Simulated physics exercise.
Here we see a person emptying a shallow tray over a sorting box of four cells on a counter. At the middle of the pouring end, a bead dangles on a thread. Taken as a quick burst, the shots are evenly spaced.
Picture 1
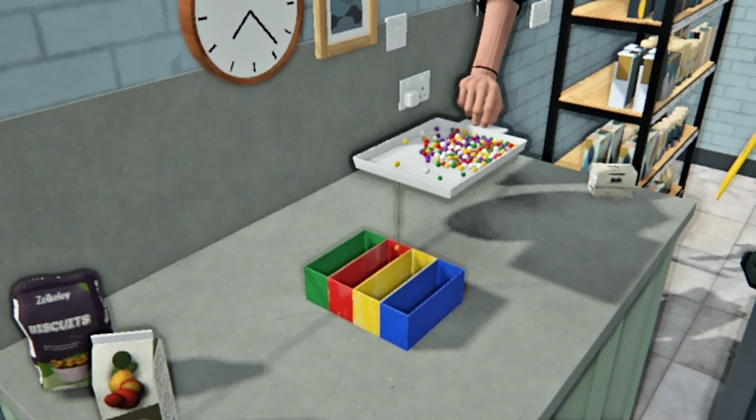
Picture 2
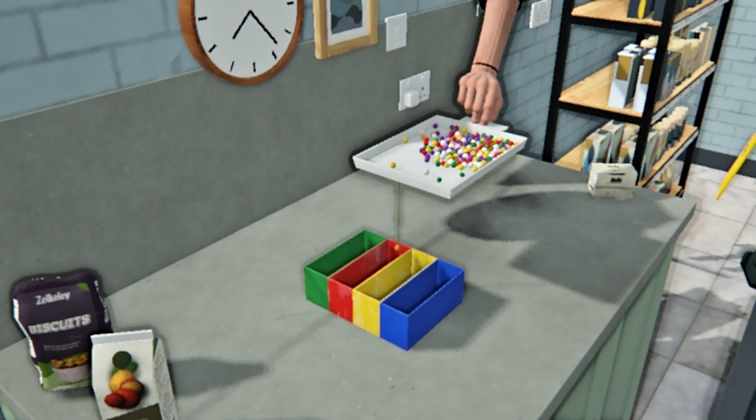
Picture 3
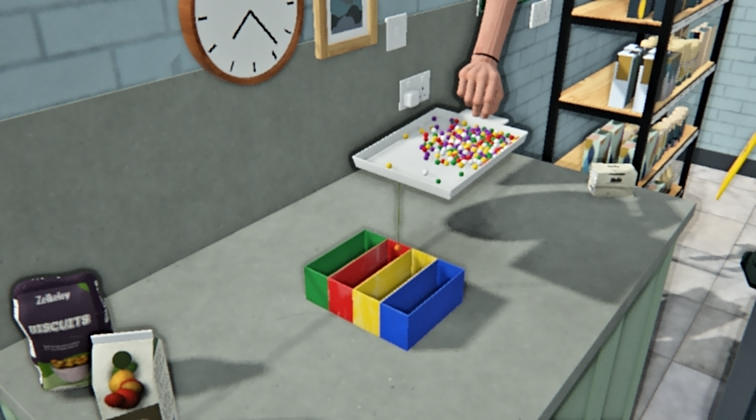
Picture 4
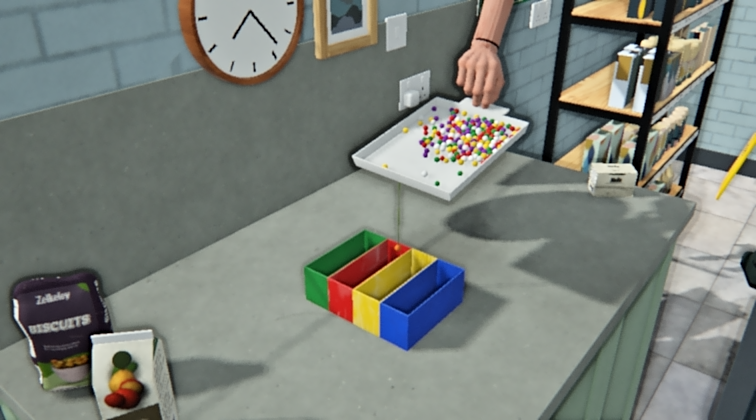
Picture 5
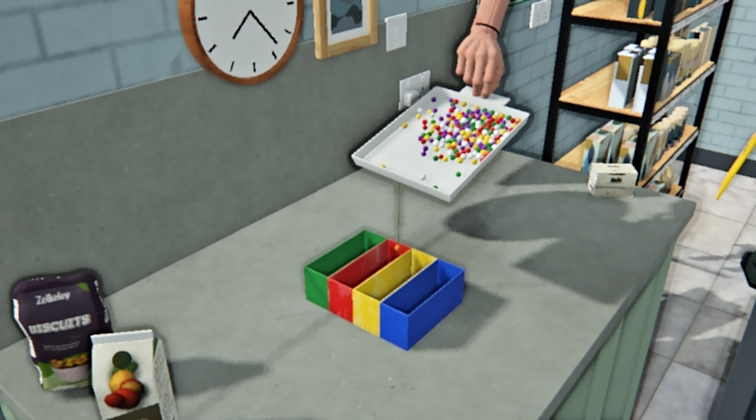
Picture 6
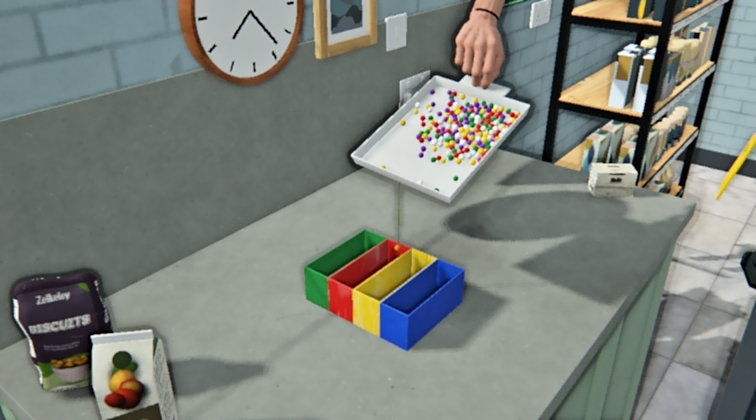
On a kitchen counter, a hand gradually tilting a white tray of colourful beads above a green, red, yellow and blue box.
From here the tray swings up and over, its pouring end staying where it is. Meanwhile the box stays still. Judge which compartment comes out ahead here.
I would say the blue compartment.
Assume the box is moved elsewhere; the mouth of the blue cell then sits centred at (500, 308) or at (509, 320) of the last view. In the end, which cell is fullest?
First try: The red one; second try: That green cell.
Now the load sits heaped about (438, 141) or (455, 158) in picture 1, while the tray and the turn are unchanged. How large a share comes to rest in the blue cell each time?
First some 50, then 60 per cent.
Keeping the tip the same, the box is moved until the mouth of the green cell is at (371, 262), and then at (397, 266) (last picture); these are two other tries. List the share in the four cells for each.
About 90 % and 90 %.
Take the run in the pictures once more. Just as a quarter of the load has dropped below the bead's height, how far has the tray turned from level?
70 degrees.
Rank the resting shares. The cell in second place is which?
It's the cell in yellow.
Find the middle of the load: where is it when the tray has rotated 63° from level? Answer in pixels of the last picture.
I'd put it at about (424, 191).
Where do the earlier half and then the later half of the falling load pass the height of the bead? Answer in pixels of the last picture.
Near (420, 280) and later near (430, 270).
Soon after the last picture, tray tipped steeply; about two thirds on the tray; a small part in the blue cell; a small part in the yellow cell; a stray few in the red cell; about a quarter falling or outside the box.
A little later, tray tipped right over; a small part on the tray; about a third in the blue cell; about a quarter in the yellow cell; a stray few in the red cell; a stray few in the green cell; about a third falling or outside the box.
Later still, tray tipped past a quarter turn; about half in the blue cell; about a quarter in the yellow cell; a stray few in the red cell; a stray few in the green cell; about a quarter falling or outside the box.
By the end, tray tipped past a quarter turn; about half in the blue cell; about a quarter in the yellow cell; a stray few in the red cell; a stray few in the green cell; about a quarter outside the box.
